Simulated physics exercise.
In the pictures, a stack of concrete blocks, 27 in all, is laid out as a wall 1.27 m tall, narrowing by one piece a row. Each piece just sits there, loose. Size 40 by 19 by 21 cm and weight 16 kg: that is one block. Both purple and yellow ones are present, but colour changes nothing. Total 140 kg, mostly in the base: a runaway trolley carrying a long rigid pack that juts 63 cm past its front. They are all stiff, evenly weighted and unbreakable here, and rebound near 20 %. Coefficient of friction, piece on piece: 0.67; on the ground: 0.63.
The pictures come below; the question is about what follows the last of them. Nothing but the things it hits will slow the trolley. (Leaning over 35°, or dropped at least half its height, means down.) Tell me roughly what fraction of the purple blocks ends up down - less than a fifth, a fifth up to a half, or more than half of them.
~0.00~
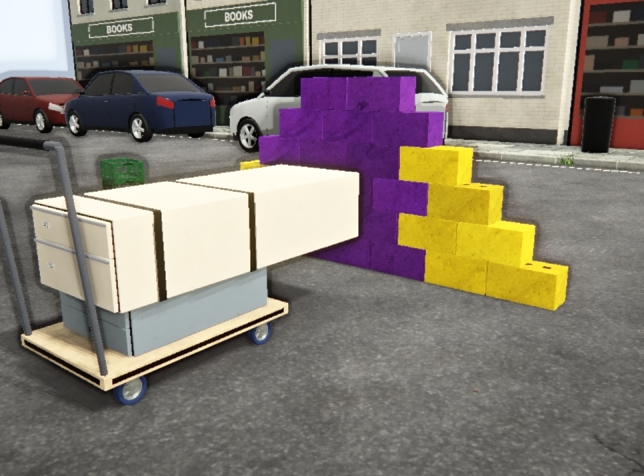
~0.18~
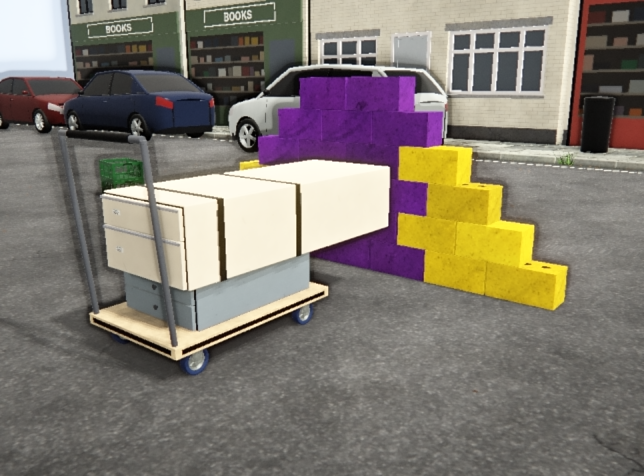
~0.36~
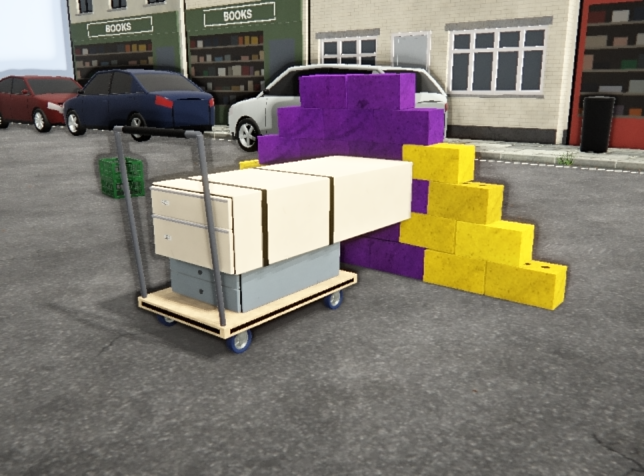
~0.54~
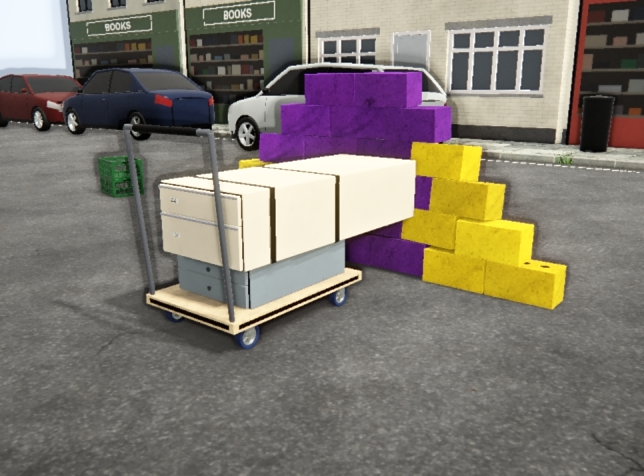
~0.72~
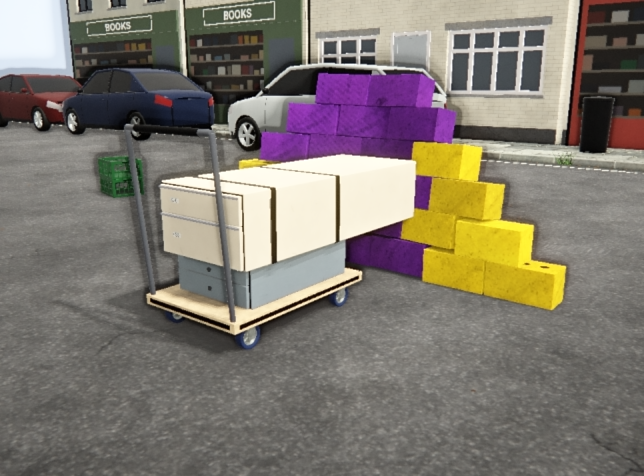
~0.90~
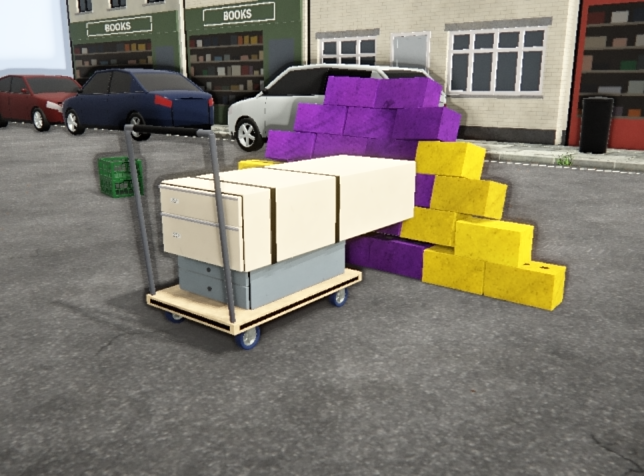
I think the part going down will be the bigger part.
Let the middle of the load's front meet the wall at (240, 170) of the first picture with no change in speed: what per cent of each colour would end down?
For yellow it's 30 per cent, for purple 50 per cent.
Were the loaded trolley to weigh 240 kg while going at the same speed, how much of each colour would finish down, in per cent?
Result: Yellow 30, purple 90 %.
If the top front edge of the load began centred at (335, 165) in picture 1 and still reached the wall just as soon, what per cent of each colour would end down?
Yellow 0%, purple 0%.
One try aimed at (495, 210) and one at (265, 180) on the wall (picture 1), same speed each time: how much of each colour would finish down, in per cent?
You'd get yellow at 50 followed by 30, and purple at 40 followed by 50 percent.
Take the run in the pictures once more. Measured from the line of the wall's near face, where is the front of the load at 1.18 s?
Position: Approx. 10 cm beyond.
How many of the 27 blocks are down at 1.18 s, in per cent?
50 %.
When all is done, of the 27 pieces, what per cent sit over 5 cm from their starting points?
The share is 60 per cent.
Around 1.18 s, load 8 cm past the wall's line, stopped; 13 of the 17 purple blocks down (14 of 27 in all colours); top purple block tipped 39°, 17 cm lower; top yellow block tipped 37°.
Around 1.42 s, load 8 cm past the wall's line, stopped; 13 of the 17 purple blocks down (16 of 27 in all colours); top purple block tipped 71°, 70 cm lower; top yellow block on its side.
Finally (2.1 s), load 8 cm past the wall's line, stopped; 13 of the 17 purple blocks down (16 of 27 in all colours); top purple block on its side; top yellow block on its side. That is 76 per cent. Seen by the last camera, middles, top purple block near (466, 220), top yellow block near (485, 241).
